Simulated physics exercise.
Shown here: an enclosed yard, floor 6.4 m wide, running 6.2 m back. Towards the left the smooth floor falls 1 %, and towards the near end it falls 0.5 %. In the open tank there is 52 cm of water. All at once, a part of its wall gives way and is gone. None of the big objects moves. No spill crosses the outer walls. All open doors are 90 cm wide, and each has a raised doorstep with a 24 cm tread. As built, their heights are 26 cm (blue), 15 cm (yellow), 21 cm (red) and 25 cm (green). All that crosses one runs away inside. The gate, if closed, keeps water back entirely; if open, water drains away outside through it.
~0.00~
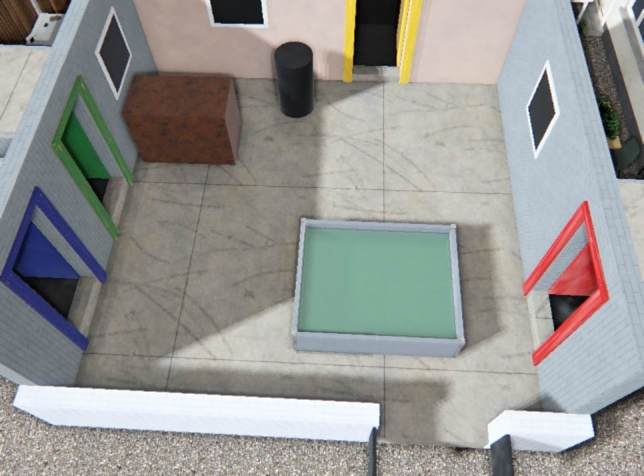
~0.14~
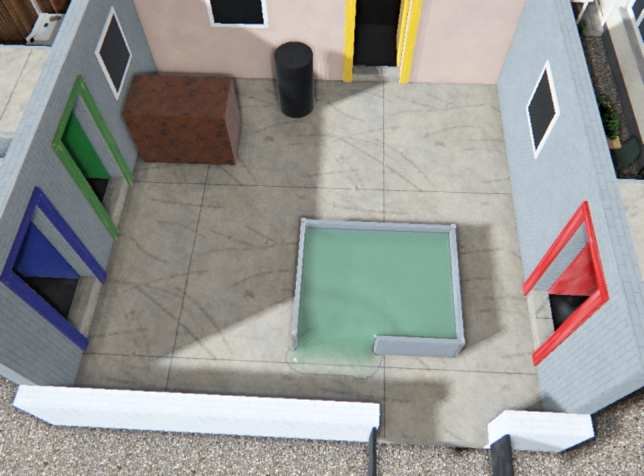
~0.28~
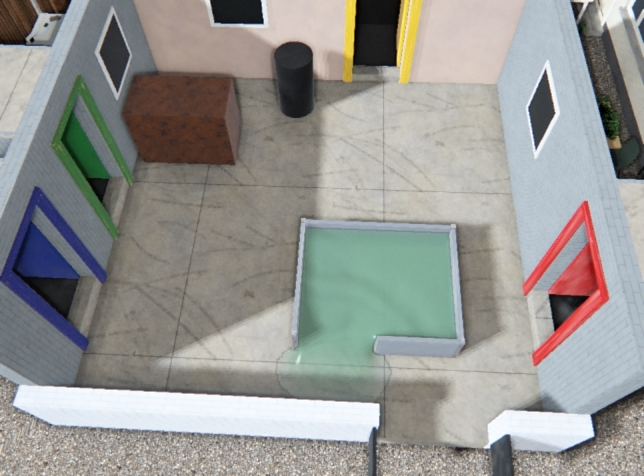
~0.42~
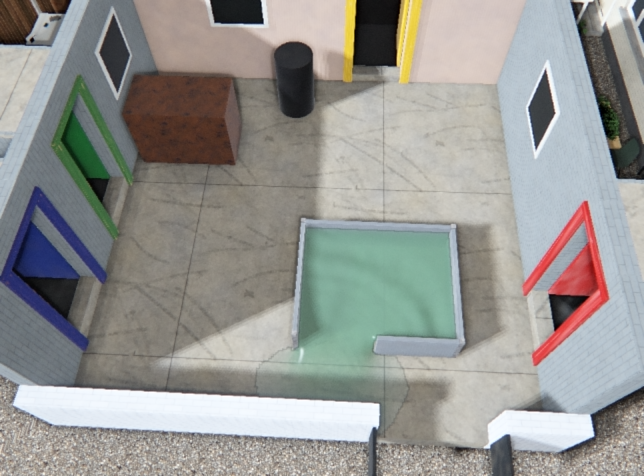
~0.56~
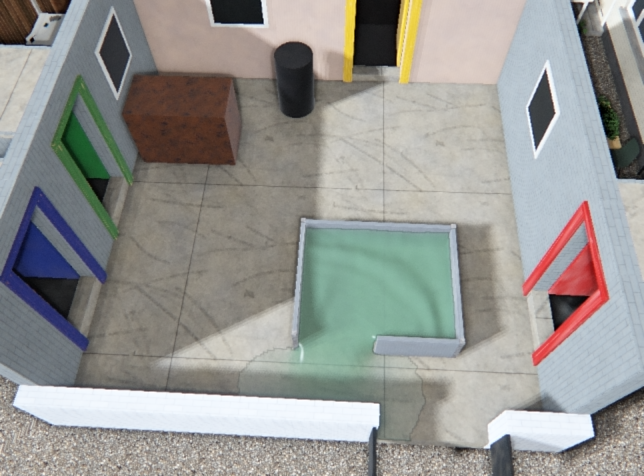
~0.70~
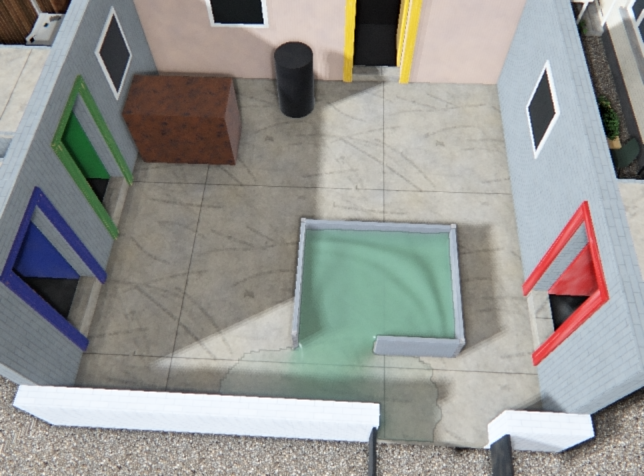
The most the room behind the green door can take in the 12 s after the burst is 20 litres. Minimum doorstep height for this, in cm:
7 cm, roughly.
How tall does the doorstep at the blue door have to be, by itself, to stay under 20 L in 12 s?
Roughly 14.5 cm at the blue door.
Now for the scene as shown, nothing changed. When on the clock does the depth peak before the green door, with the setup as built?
Crest at t of about 9.0 s.
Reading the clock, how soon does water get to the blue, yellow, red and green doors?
Arrives: Blue 2.0 s / yellow 8.0 s / red 2.4 s / green 2.8 s.
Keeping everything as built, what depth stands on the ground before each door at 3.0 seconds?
Depths in cm - blue: 19, yellow: 0, red: 8, green: 5.
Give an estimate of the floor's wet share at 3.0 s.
Approximately 30 % of it.
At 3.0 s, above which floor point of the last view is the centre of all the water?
(309, 329), roughly.
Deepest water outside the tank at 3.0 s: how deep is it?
26 cm.
After 1.4 s water covers 10 % of the floor, deepest (43 cm) near (321, 402); it has not reached the green door.
After 3.0 s water covers 30 % of the floor, deepest (26 cm) near (320, 415); 5 cm at the green door, 0 litres in over its 25 cm doorstep.
After 12.0 s water covers 95 % of the floor, deepest (10 cm) near (70, 403); 7 cm at the green door, 0 litres in over its 25 cm doorstep.
At the green door as built, the water arrived by 2.8 s and peaked near 10 cm at 8.8 s.
With a doorstep of 5.5 cm, 35 litres would have come in within the 12 s; with 7.5 cm, 14 litres. So under 20 litres takes about 7 cm.
